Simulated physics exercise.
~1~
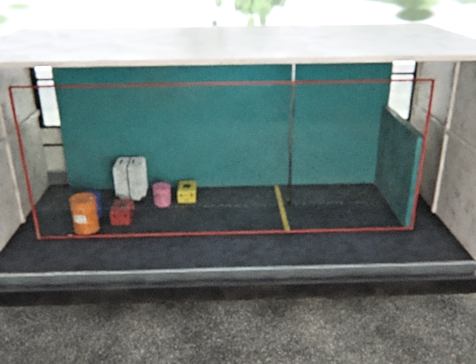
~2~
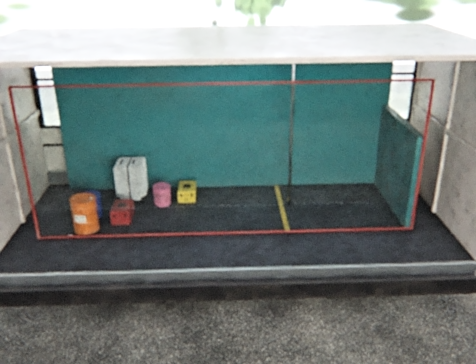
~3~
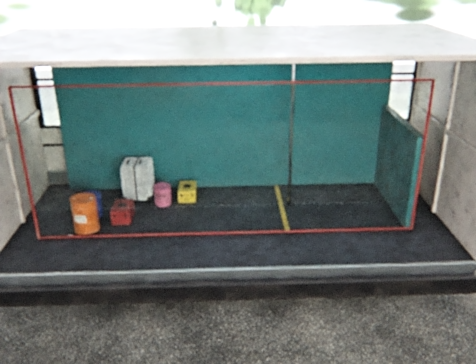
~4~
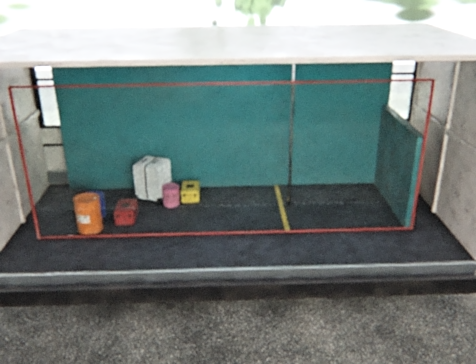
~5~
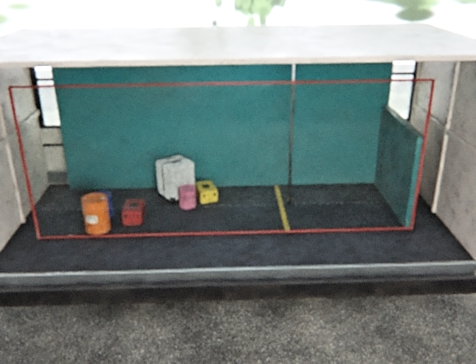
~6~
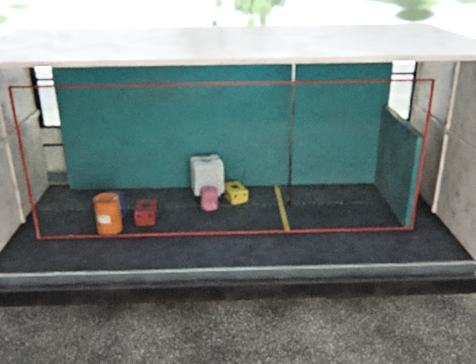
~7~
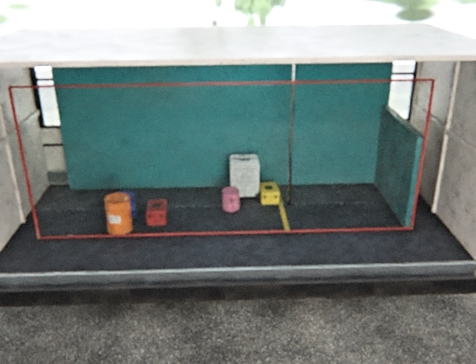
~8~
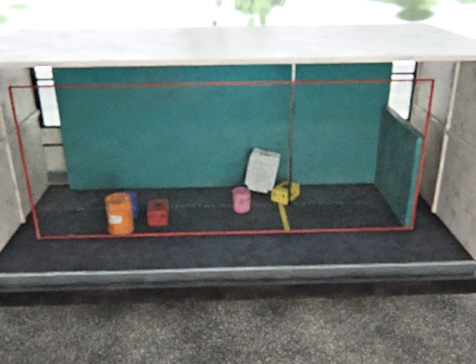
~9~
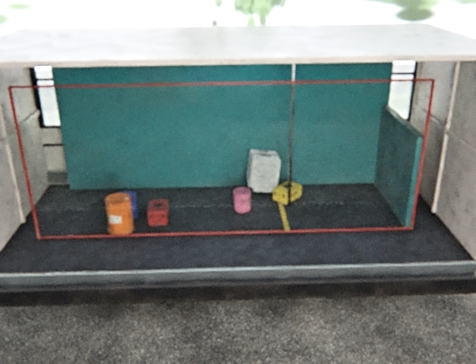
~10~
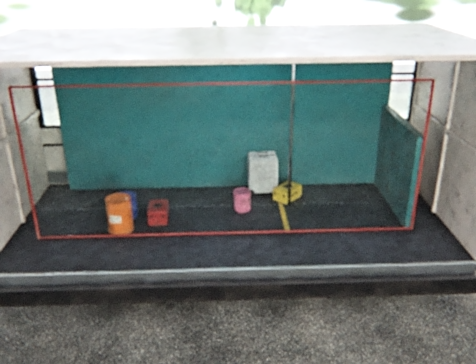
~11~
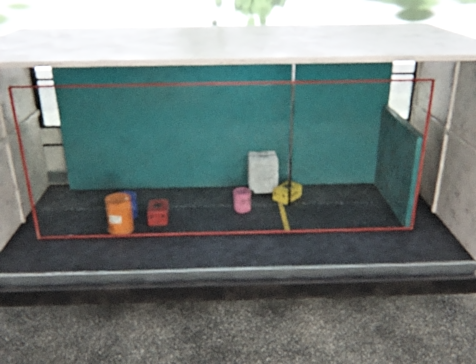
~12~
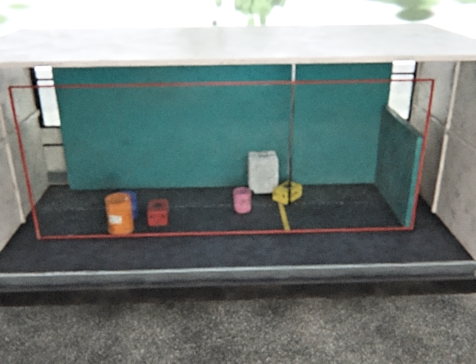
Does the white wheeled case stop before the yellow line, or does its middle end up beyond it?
The white wheeled case stops before the yellow line. It leans briefly near the end of its slide, then stands upright again.
